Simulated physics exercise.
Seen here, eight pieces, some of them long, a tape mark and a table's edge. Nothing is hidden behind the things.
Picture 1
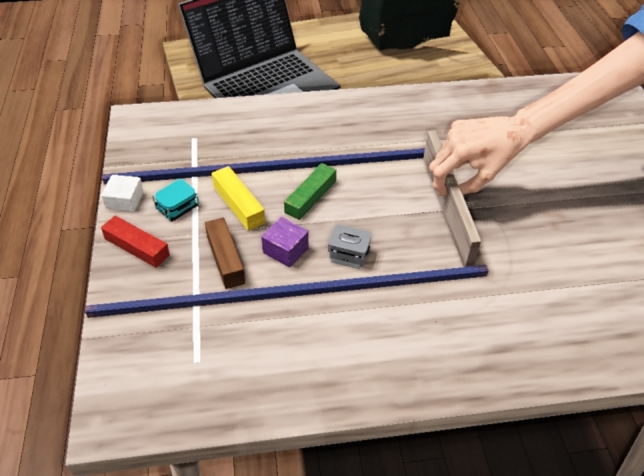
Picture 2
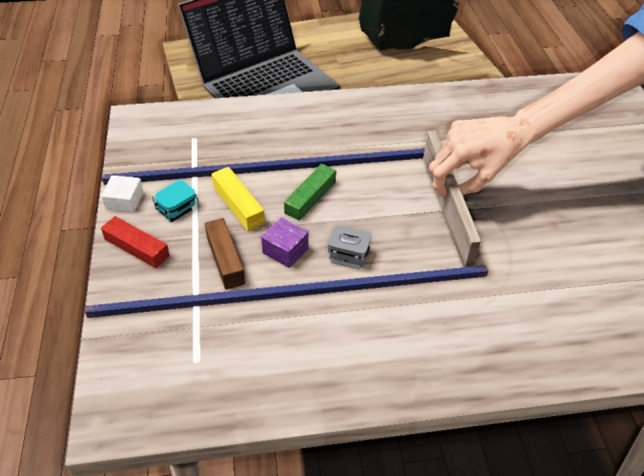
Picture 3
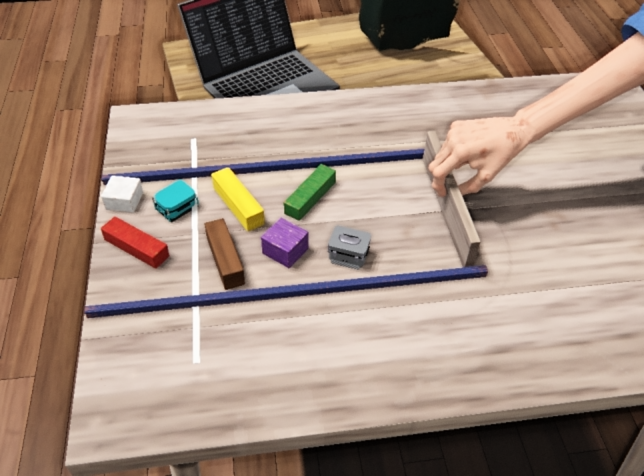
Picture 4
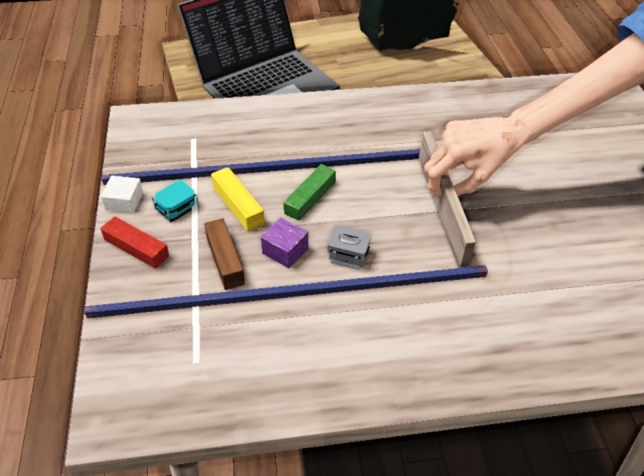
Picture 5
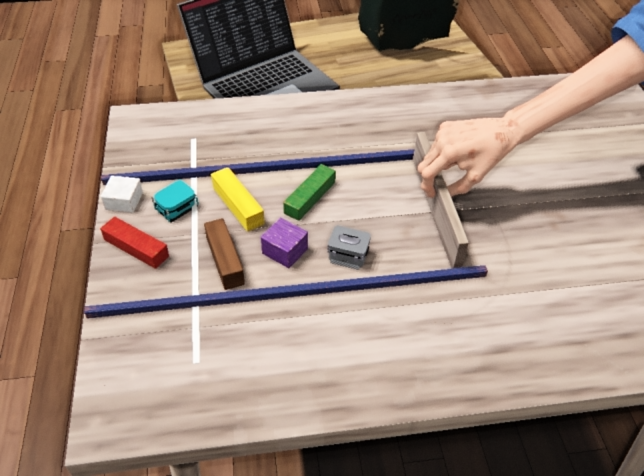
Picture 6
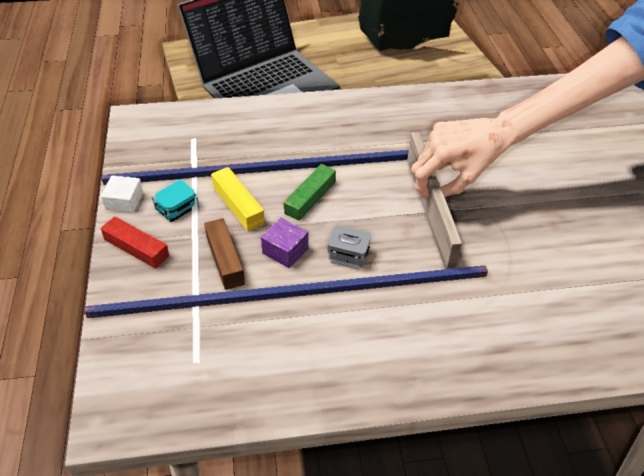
A hand slid an upright wooden board slightly to the left between two blue rails on a table, while the colourful blocks and small cases scattered near a white line stayed still.
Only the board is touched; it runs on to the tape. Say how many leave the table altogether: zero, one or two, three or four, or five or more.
As it turns out, the number that fall off is zero.
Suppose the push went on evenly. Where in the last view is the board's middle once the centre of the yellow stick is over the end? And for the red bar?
Its middle is around (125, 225) and around (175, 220).
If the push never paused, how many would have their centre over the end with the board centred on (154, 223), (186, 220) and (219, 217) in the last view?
Place by place, 3, 0 and 0.
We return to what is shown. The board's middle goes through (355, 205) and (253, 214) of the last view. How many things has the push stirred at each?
The counts are 1 and 5.
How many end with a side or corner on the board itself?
3 of them.
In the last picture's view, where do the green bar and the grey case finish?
Near (185, 206) and (174, 275).
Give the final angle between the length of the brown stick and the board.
Roughly 10° out of line.
A little later, none off yet; white block at rest near (123, 194); red bar at rest near (135, 242); turquoise case at rest near (176, 201).
When it is over, the number that fall off is zero.
